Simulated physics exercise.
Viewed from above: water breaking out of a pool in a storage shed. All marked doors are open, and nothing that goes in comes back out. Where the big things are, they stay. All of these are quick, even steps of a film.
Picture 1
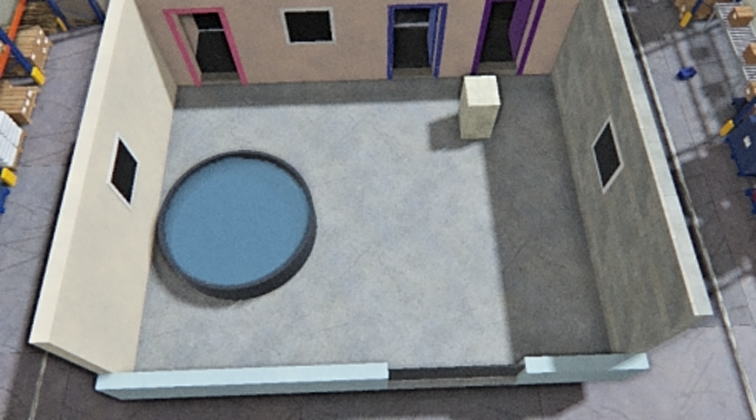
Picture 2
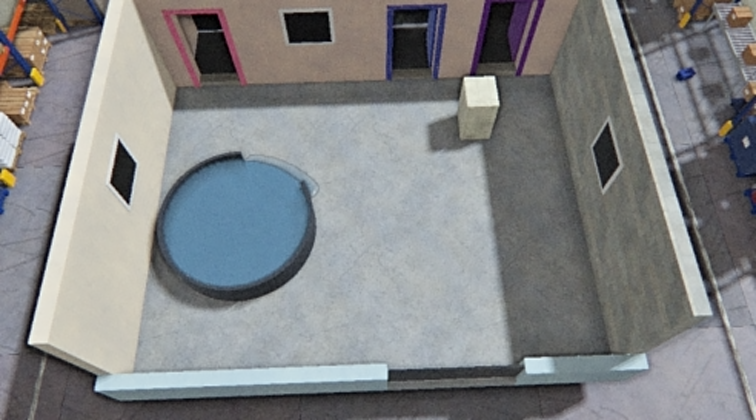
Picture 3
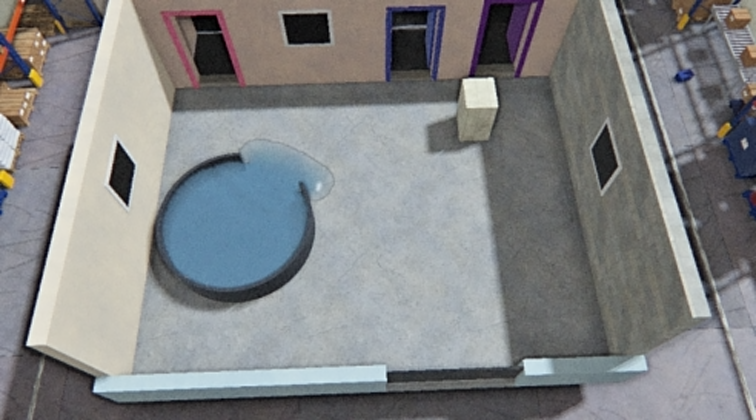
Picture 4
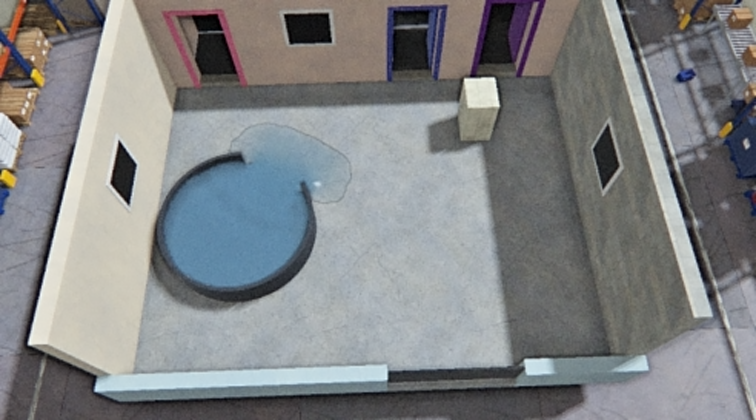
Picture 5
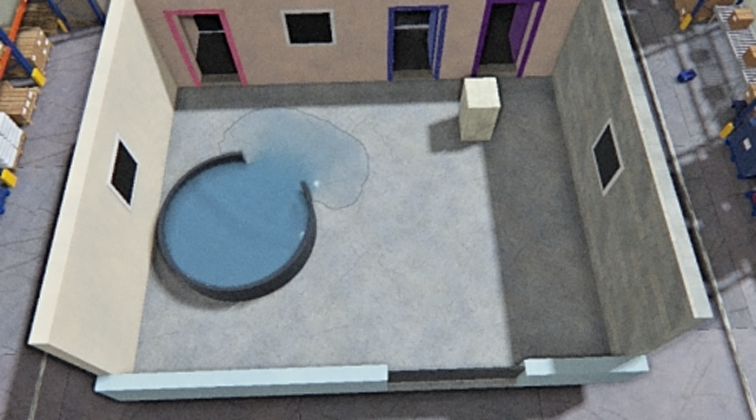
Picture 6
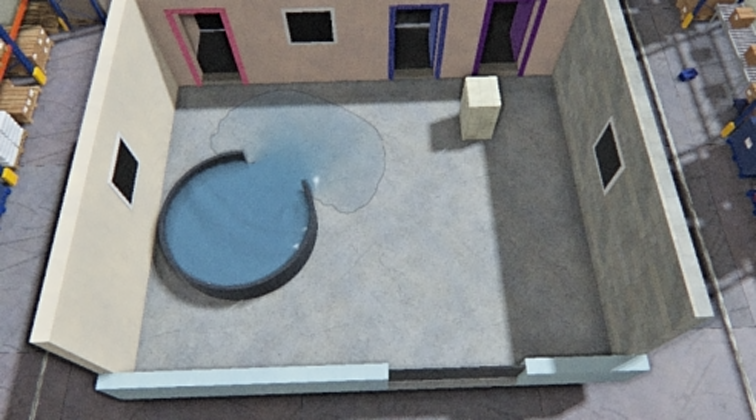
A round pool's wall opens at the far side and water spreads across the floor.
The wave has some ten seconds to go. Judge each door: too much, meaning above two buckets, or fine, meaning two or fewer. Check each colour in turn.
Blue door: Too much, purple door: Fine, pink door: Fine.
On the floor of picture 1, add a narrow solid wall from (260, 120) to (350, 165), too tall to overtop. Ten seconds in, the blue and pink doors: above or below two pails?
Blue door: Within bounds. Pink door: Over the threshold.
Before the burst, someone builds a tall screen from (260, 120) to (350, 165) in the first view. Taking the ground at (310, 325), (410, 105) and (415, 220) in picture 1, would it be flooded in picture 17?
Untouched, untouched, submerged.
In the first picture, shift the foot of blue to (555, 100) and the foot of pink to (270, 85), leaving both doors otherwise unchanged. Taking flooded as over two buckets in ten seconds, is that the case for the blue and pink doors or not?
Note: Blue door breaks the limit; pink door breaks the limit.
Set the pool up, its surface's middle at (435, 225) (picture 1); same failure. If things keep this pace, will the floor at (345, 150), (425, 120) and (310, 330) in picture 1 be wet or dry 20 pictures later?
Result: Spared; inundated; spared.
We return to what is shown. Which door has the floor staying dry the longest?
Result: The purple door.
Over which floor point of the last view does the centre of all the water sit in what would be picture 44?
Centre: Close to (347, 167).
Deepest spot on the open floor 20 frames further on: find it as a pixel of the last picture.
At about (546, 76).
A moment on, water covers 20 % of the floor; the blue door wet at the sill, nothing in, the purple door not reached, the pink door wet at the sill, nothing in.
Next, water covers 30 % of the floor; the blue door under two buckets in, the purple door not reached, the pink door wet at the sill, nothing in.
Then, water covers 40 % of the floor; the blue door over two buckets in, the purple door wet at the sill, nothing in, the pink door wet at the sill, nothing in.
Later, water covers 65 % of the floor; the blue door over two buckets in, the purple door wet at the sill, nothing in, the pink door wet at the sill, nothing in.
In the end, water covers 90 % of the floor; the blue door far over two buckets in, the purple door wet at the sill, nothing in, the pink door wet at the sill, nothing in.
